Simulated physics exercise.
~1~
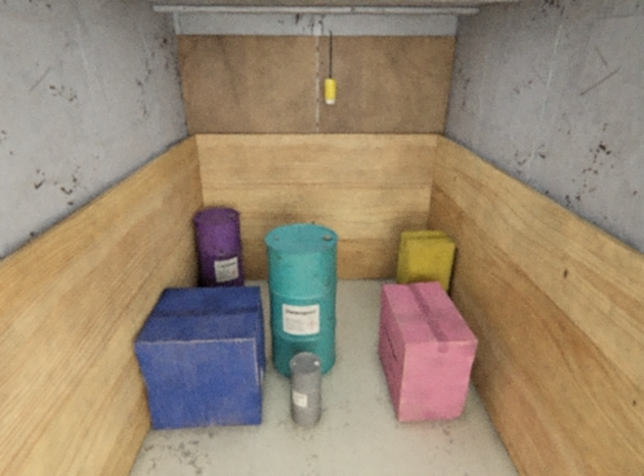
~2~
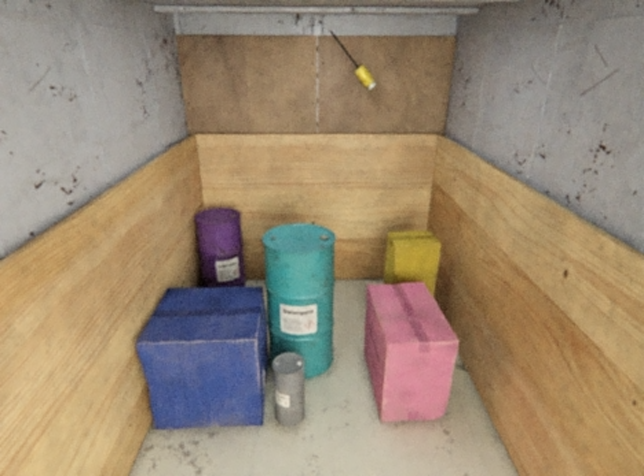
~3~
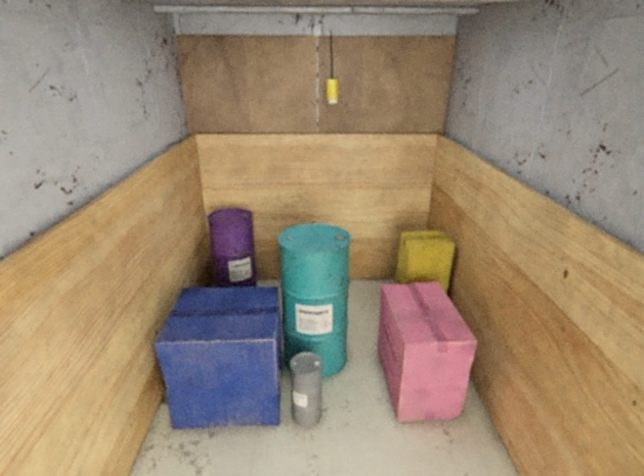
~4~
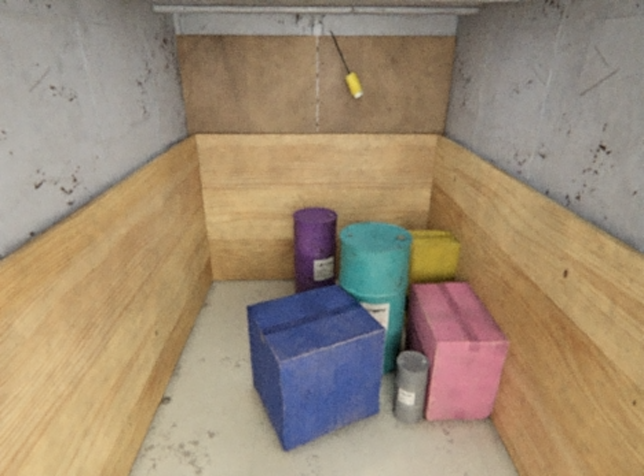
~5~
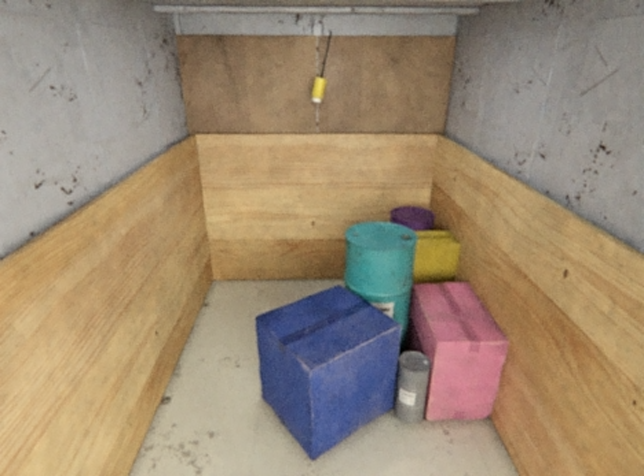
A large turquoise drum stands in the middle of a wood-lined van load bay, seen from the open end looking inward, with a purple drum behind it on the left and a yellow box at the back right. A blue box sits front left, a small grey canister front centre and a pink box on the right, while a yellow object hangs from a cord above. At first the canister and pink box shift slightly left, then the load edges back right as the hanging object swings. Next the items slide right, the blue box turning as they bunch together. Finally the purple drum reaches the back right corner behind the yellow box, everything still upright.
